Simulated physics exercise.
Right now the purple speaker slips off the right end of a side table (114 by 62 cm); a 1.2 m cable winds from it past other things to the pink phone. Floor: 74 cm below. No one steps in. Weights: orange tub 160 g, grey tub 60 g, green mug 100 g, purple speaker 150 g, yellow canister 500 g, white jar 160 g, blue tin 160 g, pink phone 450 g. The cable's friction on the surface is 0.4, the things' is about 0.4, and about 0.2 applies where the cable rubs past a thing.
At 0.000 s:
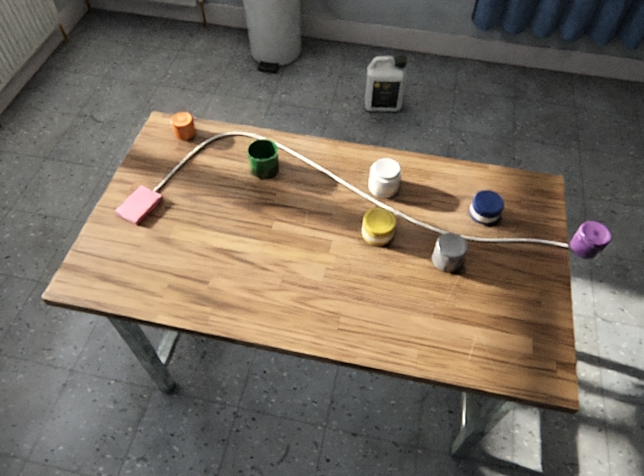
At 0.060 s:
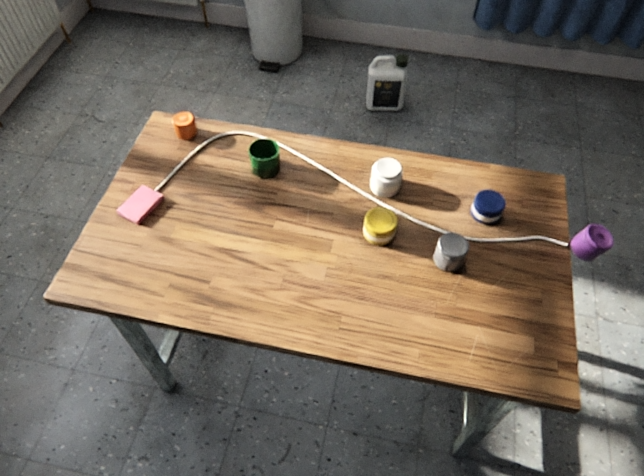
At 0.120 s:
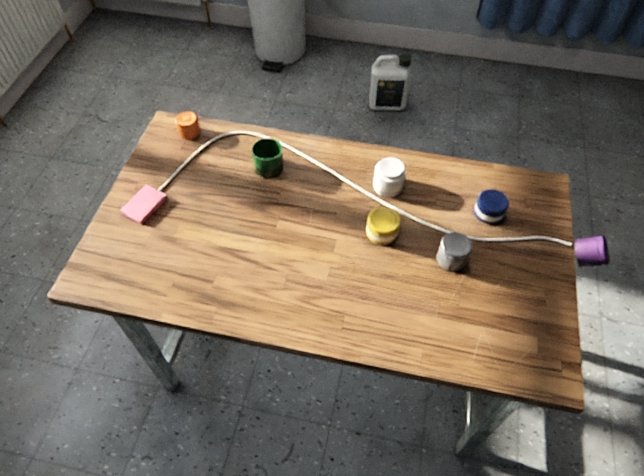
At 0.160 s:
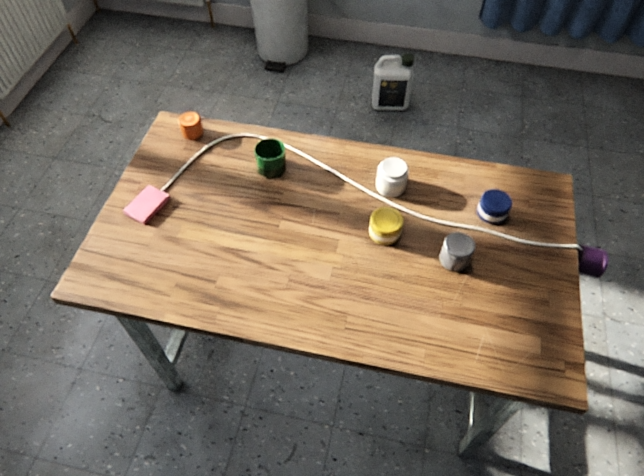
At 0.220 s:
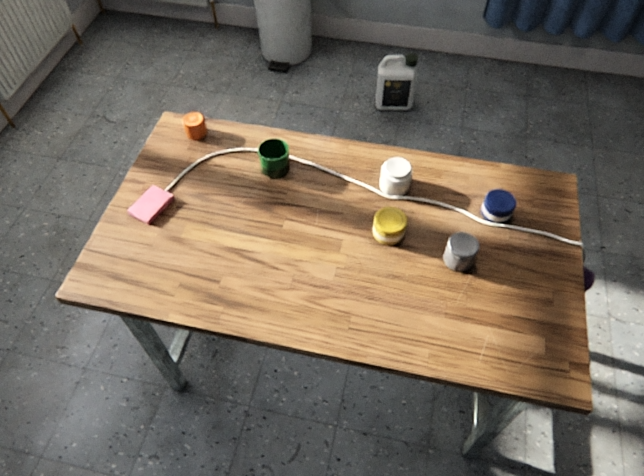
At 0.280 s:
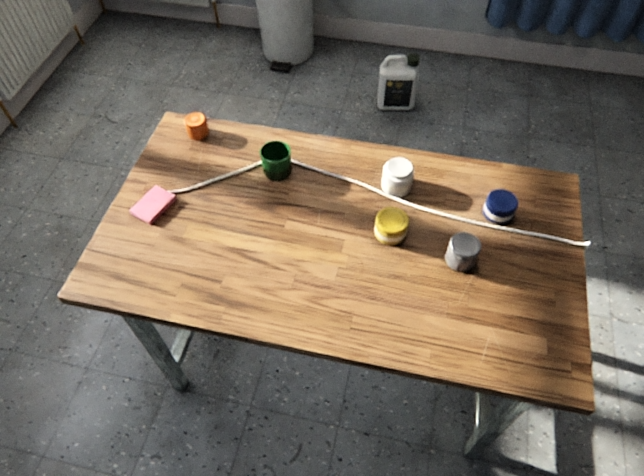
A purple cup tips off the table's right edge and drops, pulling the white cord tighter.
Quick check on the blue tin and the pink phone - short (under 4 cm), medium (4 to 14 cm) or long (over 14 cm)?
Outcome: The blue tin will be displaced only a little, the pink phone will be displaced only a little.
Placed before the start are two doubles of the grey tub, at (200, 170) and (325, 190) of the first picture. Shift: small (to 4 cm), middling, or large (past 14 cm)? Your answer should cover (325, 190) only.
There it moves only a bit.
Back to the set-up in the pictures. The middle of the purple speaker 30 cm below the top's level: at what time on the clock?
Never.
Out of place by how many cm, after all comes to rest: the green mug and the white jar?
Final offset from start: Green mug = 15 cm, white jar = 0 cm.
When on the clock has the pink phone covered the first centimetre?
Pink phone not at all.
At 0.5 s, the cable's tail end at (171, 193); green mug 13 cm off its start, purple speaker over the edge.
At 0.7 s, the cable's tail end at (171, 193); green mug 14 cm off its start, purple speaker over the edge.
At 1.0 s, the cable's tail end at (172, 193); green mug 14 cm off its start at (276, 191), purple speaker over the edge.
At 1.2 s, the cable's tail end at (173, 193); pink phone 1 cm off its start, green mug 14 cm off its start, purple speaker over the edge.
At 2.4 s, the cable's tail end at (173, 193); pink phone 1 cm off its start at (156, 202), blue tin 0 cm off its start at (503, 200), green mug 14 cm off its start at (276, 191), purple speaker over the edge.
